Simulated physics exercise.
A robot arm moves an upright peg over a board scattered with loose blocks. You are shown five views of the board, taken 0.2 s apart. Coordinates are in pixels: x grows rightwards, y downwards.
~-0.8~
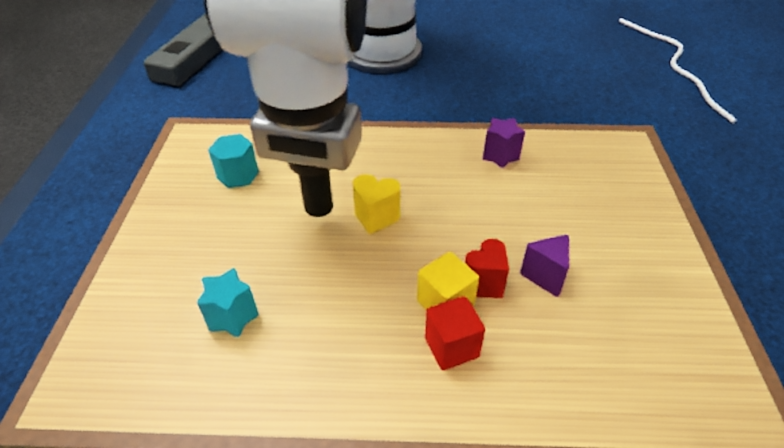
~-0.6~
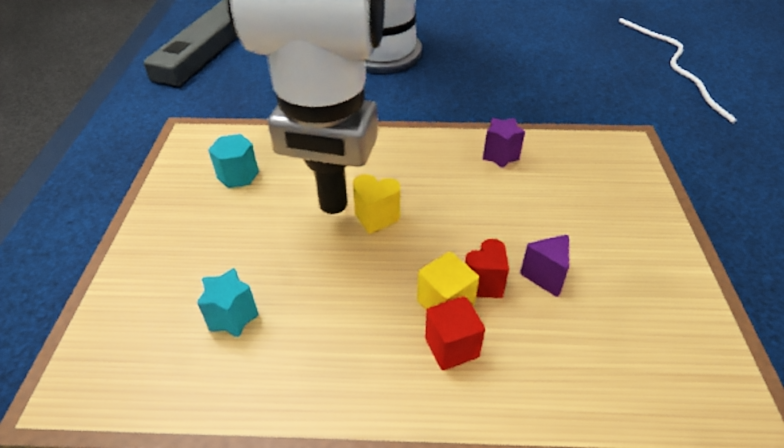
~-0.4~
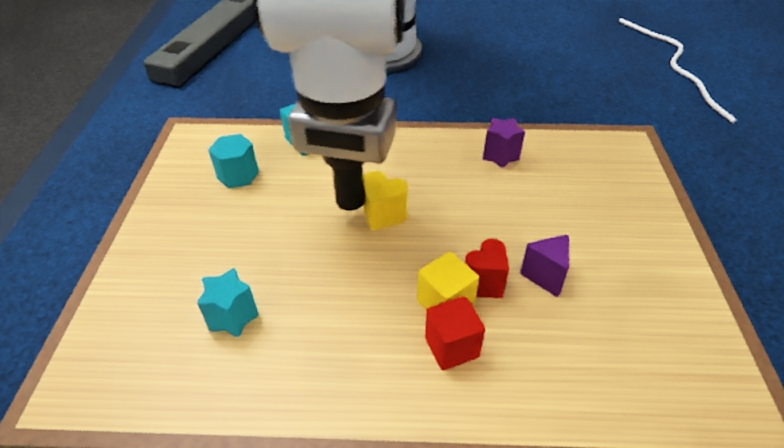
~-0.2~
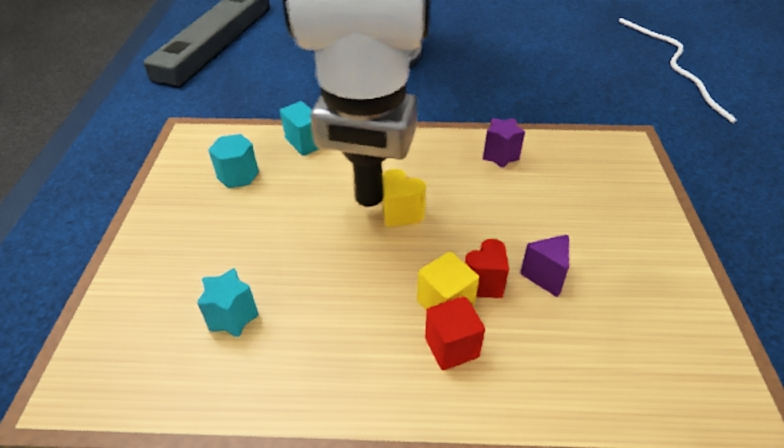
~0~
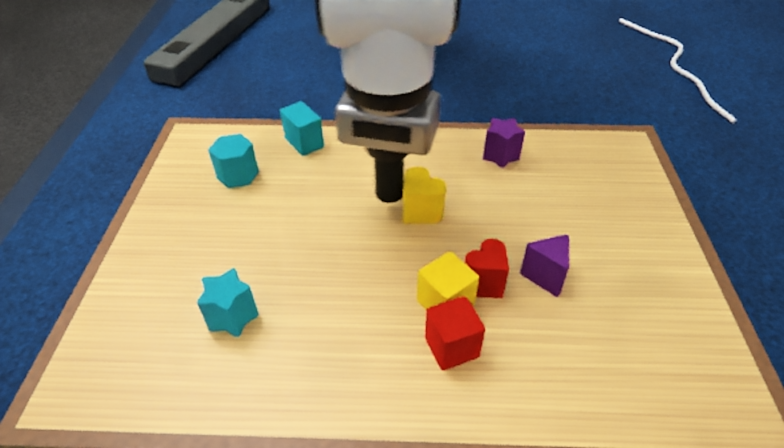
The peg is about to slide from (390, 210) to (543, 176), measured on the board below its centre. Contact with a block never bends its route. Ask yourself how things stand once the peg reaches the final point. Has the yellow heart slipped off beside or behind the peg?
Short answer: Yes.
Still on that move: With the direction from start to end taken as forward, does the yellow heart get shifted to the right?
Short answer: Yes.
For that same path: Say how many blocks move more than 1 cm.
It's going to be one.
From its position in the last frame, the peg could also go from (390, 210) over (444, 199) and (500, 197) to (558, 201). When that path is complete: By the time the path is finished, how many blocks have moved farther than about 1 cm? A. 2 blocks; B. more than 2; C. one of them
Answer: C.
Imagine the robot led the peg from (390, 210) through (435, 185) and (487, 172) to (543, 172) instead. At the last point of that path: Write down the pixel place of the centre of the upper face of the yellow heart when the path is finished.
Just about (445, 178).
The first path, step by step. One third of the way, peg at (445, 182); yellow heart at (475, 182), turned 40° clockwise.
Two thirds of the way, peg at (498, 171); yellow heart at (490, 184), turned 65° clockwise.
At the end, peg at (547, 160); yellow heart at (490, 184), turned 65° clockwise; purple star unmoved.
